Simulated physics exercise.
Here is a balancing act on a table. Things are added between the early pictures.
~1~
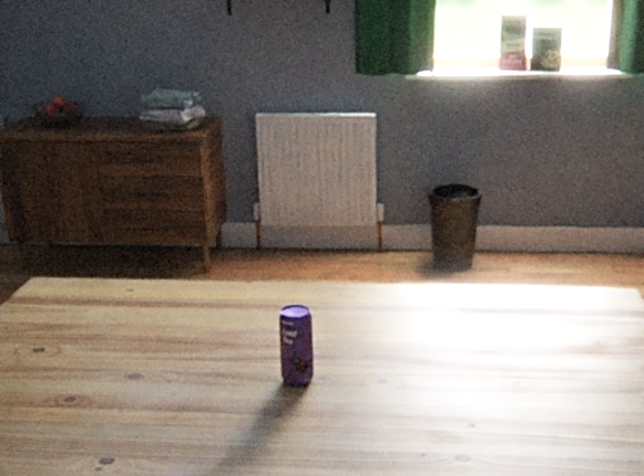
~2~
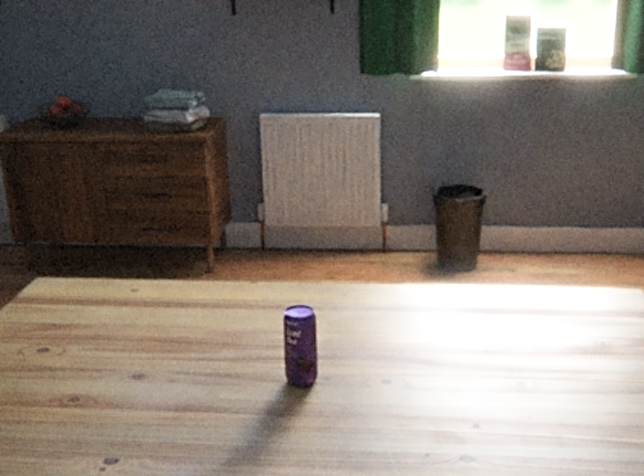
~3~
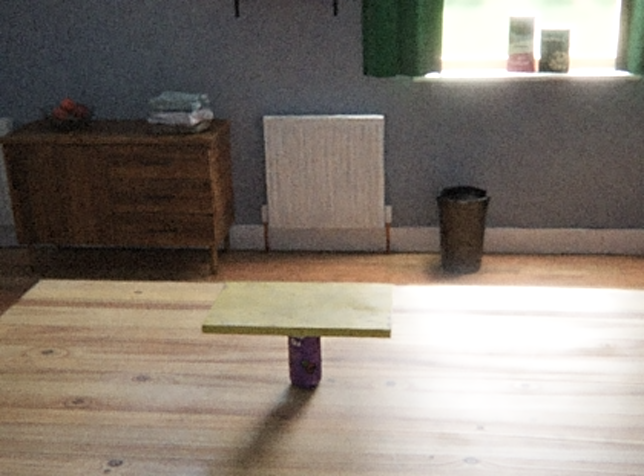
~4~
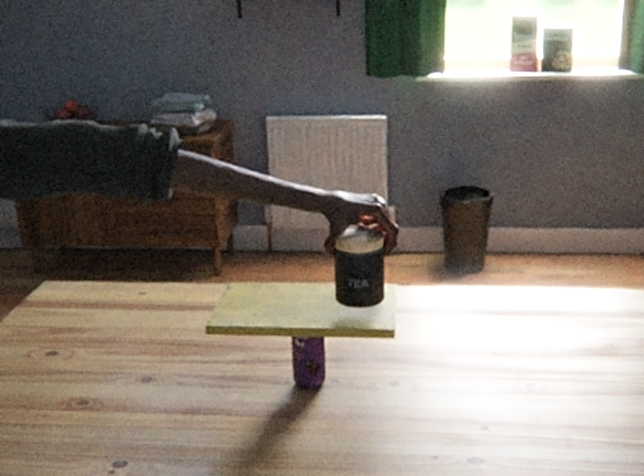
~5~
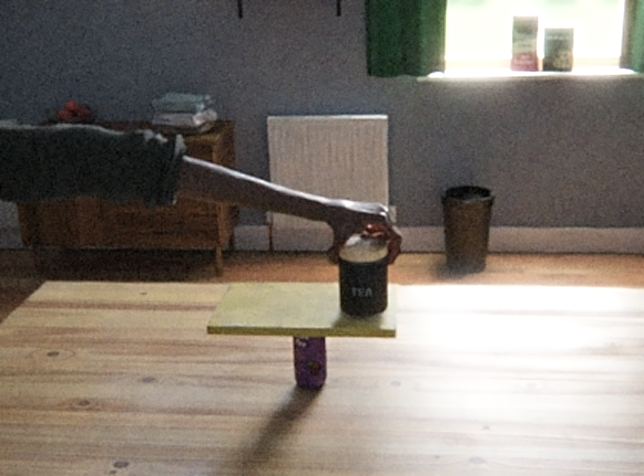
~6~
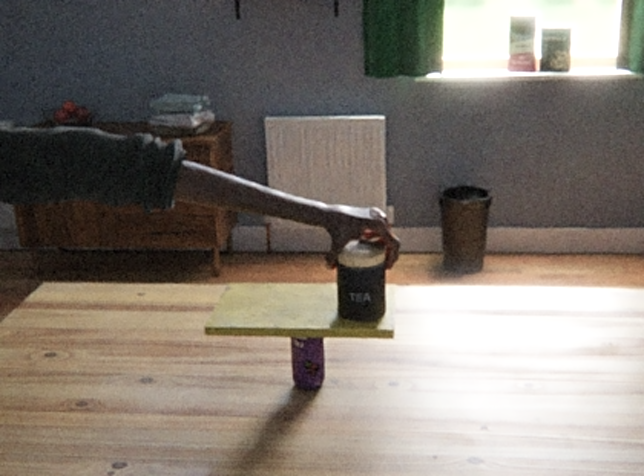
The footage shows a purple can standing on a wooden table, then a yellow board lying across its top. A hand reaching in from the left lowers a black tea jar onto the board's right side and keeps hold of it.
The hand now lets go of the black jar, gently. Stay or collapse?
The stack loses its balance.
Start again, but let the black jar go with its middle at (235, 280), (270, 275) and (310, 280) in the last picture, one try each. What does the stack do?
First try: It comes apart; second try: It comes apart; third try: It keeps its balance.
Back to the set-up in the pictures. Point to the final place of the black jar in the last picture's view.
Near (433, 382).
Then, 0.50 s later than the last frame, black jar now fallen; yellow board tilted by 72°.
Then, 1.00 s later than the last frame, yellow board tilted by 50°; purple can tilted by 26°.
When it is over, fallen, black jar, yellow board and purple can. End places, in pixels of the last picture, black jar near (433, 382). The stack comes apart.
